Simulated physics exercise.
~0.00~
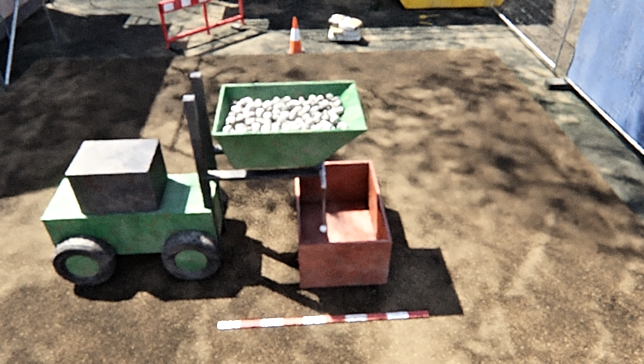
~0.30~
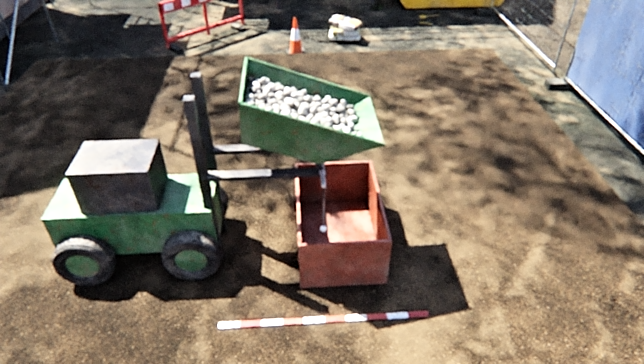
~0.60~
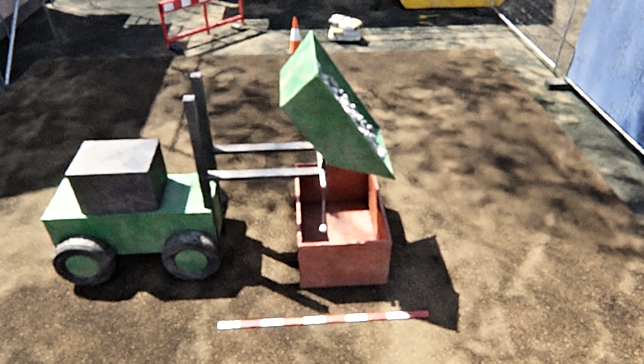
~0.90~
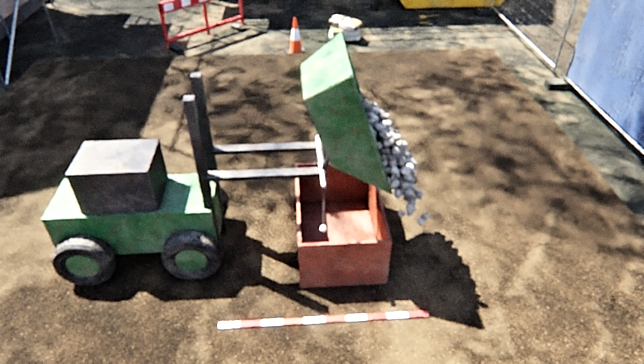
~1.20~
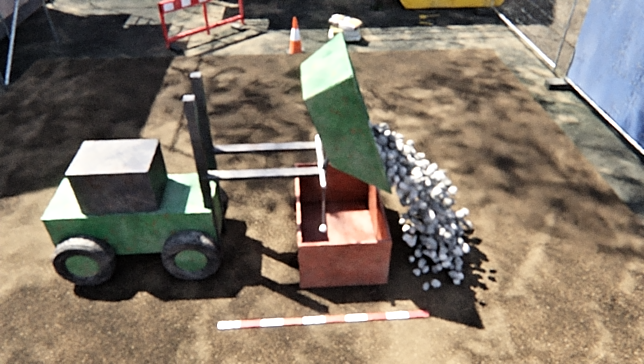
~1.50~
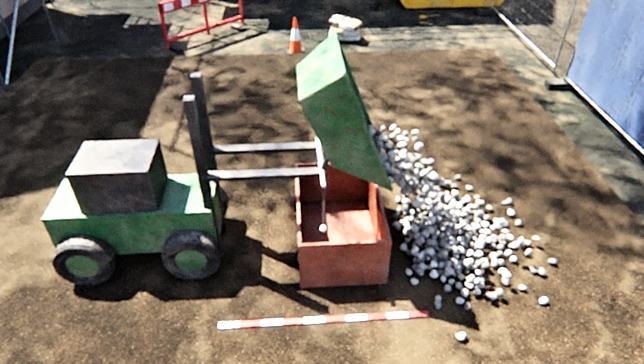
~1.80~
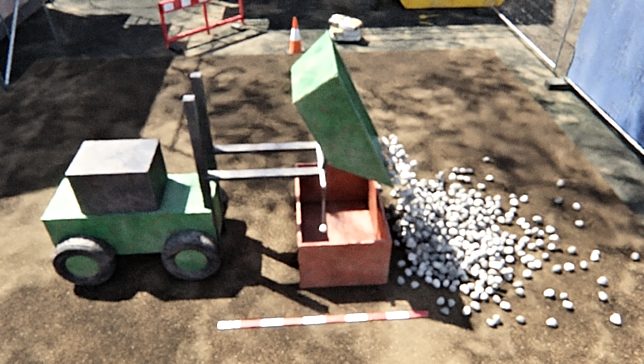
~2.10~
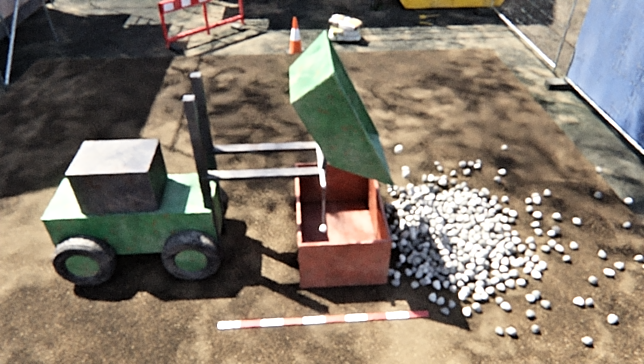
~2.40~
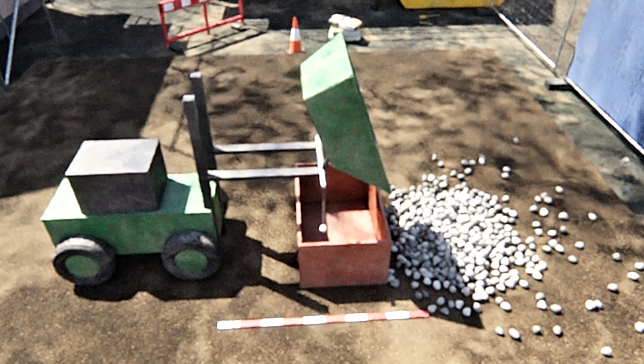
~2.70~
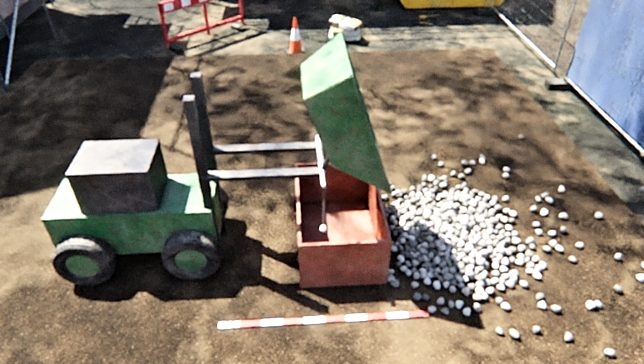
Green forklift tipping a raised skip of pale cobbles to the right, the stones missing the red bin and spreading across the ground.
